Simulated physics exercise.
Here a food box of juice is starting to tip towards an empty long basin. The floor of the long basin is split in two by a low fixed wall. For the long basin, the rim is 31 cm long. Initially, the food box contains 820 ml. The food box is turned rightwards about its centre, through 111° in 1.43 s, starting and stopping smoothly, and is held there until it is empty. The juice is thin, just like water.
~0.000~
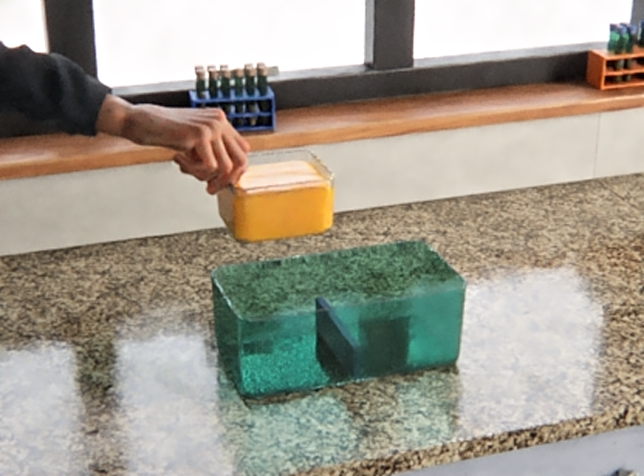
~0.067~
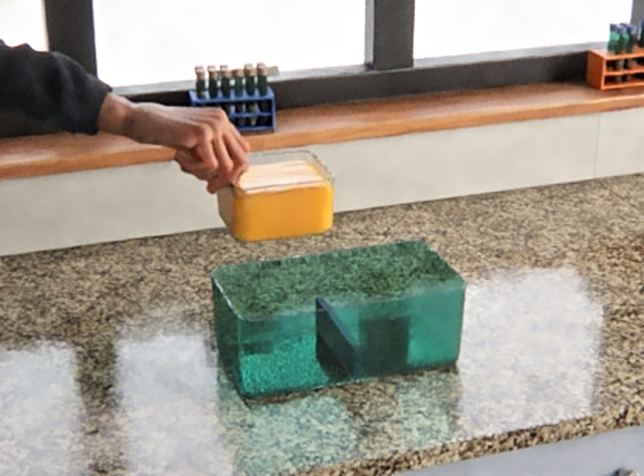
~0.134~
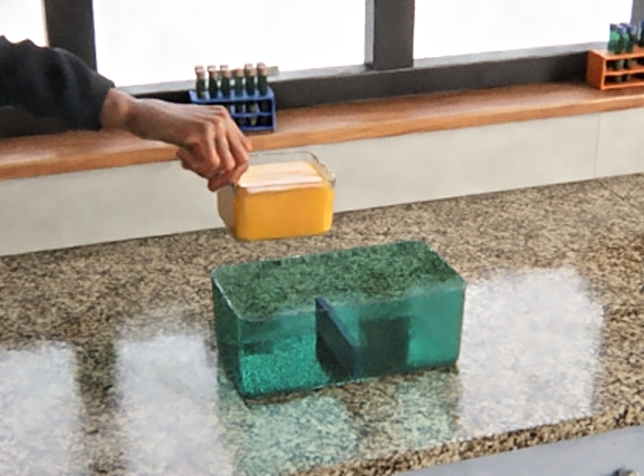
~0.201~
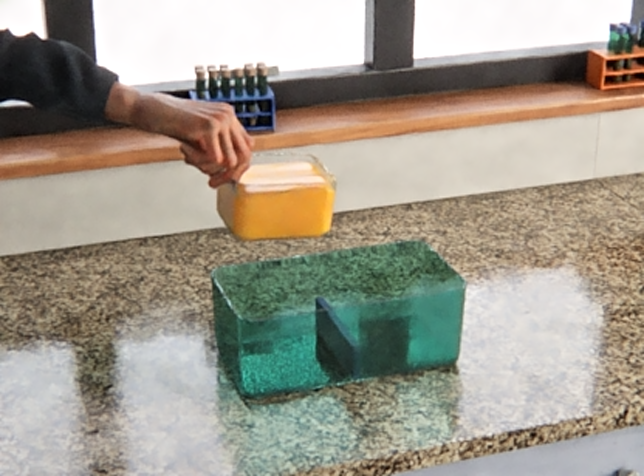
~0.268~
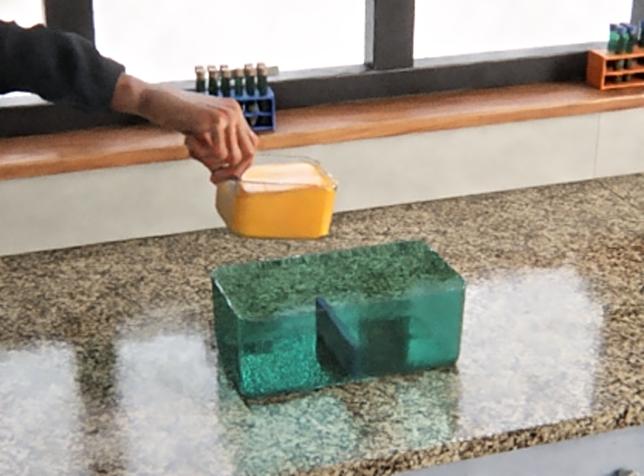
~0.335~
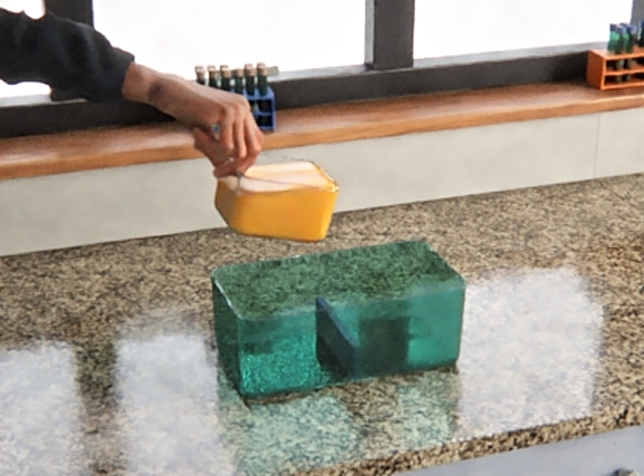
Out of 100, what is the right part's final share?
About 82 out of 100.
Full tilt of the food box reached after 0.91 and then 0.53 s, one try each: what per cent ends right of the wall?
I'd say 80 percent on the first go, 70 percent on the next.
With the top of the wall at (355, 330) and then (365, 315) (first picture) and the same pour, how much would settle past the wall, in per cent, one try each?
I'd put it at about 65 per cent for the first and about 65 per cent for the second.
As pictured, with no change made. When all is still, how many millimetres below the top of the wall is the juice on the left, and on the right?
Looks like roughly 44 mm on the left and roughly 20 mm on the right.
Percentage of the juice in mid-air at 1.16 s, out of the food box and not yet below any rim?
Airborne fraction: Approx. 6 %.
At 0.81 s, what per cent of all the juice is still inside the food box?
Fraction remaining: Approx. 44 per cent.
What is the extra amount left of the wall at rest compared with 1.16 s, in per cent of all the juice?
That works out to roughly 10 per cent of the whole.
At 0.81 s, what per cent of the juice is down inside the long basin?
26 %, more or less.
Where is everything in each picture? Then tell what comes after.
In the first picture, it leans 0°; its right rim is at (323, 165); the juice meets the walls at (225, 182) and (320, 171); the long basin's rim runs from (224, 296) to (445, 263); the wall's top is at (337, 322).
In the second picture, it leans 1°; its right rim is at (323, 165); the juice meets the walls at (225, 182) and (320, 171).
In the third picture, it leans 2°; its right rim is at (324, 167); the juice meets the walls at (226, 183) and (320, 172).
In the fourth picture, it leans 5°; its right rim is at (325, 169); the juice meets the walls at (226, 182) and (322, 172).
In the fifth picture, it leans 9°; its right rim is at (326, 173); the juice meets the walls at (227, 182) and (323, 172).
In the sixth picture, it leans 14°; its right rim is at (328, 177); the juice meets the walls at (228, 183) and (326, 173).
After 0.81 s the tilt is 67° and 45 per cent is still to pour, 0 is left of the wall and 25 right of it.
After 1.16 s the tilt is 102° and 8 per cent is still to pour, 6 is left of the wall and 80 right of it.
After 1.53 s the tilt is 111° and 0 per cent is still to pour, 17 is left of the wall and 83 right of it.
After 1.93 s the tilt is 111° and 0 per cent is still to pour, 17 is left of the wall and 83 right of it.
In the end 17 per cent lies left of the wall, 82 right of it and 1 outside.
